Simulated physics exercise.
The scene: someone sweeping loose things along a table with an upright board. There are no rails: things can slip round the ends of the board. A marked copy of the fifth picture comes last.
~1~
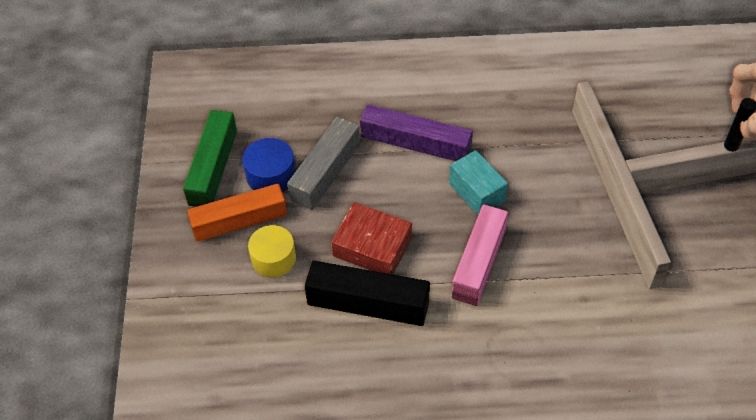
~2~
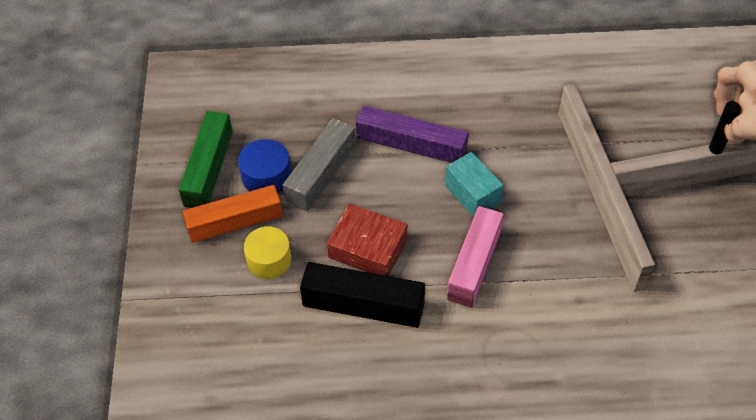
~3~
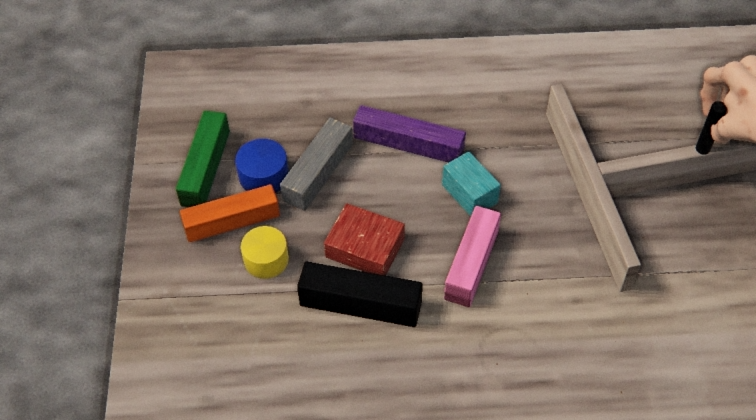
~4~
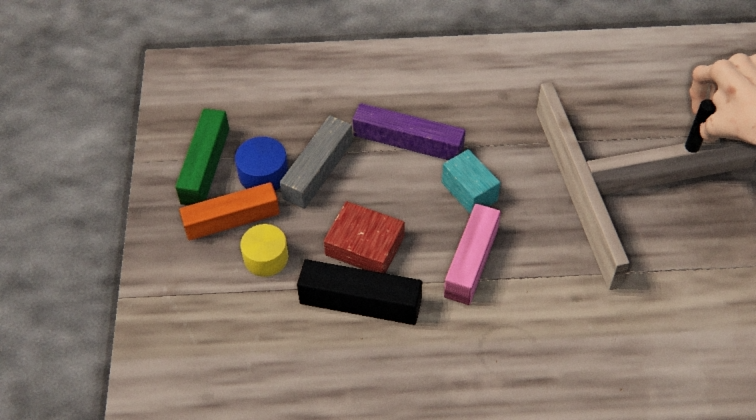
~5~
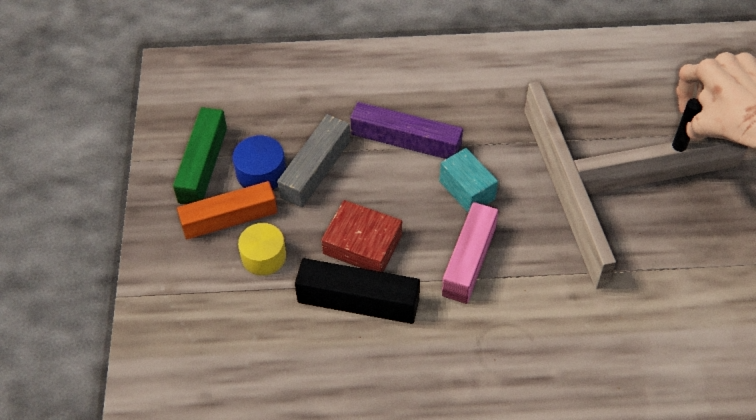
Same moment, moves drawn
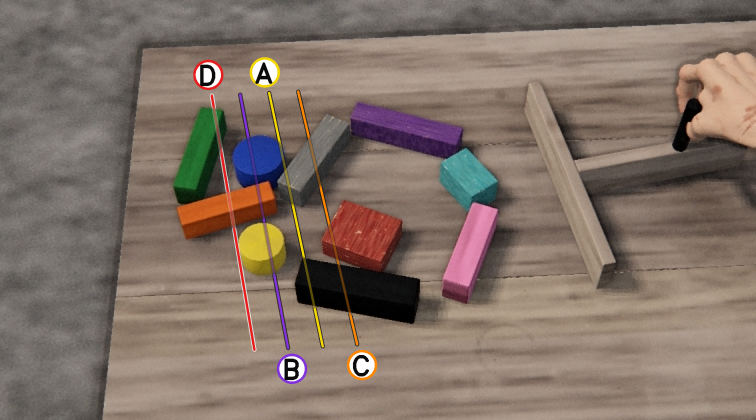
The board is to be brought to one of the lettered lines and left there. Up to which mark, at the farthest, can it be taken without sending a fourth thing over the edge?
No fourth one falls up to D.
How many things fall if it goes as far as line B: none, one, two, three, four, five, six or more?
In all, none.
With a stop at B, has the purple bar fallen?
No.
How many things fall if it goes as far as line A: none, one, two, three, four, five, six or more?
The count is none.
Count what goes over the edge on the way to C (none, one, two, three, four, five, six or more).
By then, none.
On the marked copy, A at (294, 208); B at (262, 210); C at (325, 207); D at (231, 212).
With D. Early on, board (449, 172); purple bar (373, 131); pink stick (448, 256).
Further on, board (327, 178); orange stick (209, 213); yellow tin (217, 258).
At the end, board (232, 183); orange stick (107, 240); yellow tin (120, 272); none fallen.
As for the rest, A is within the limit but short; B is within the limit but short; C is within the limit but short.
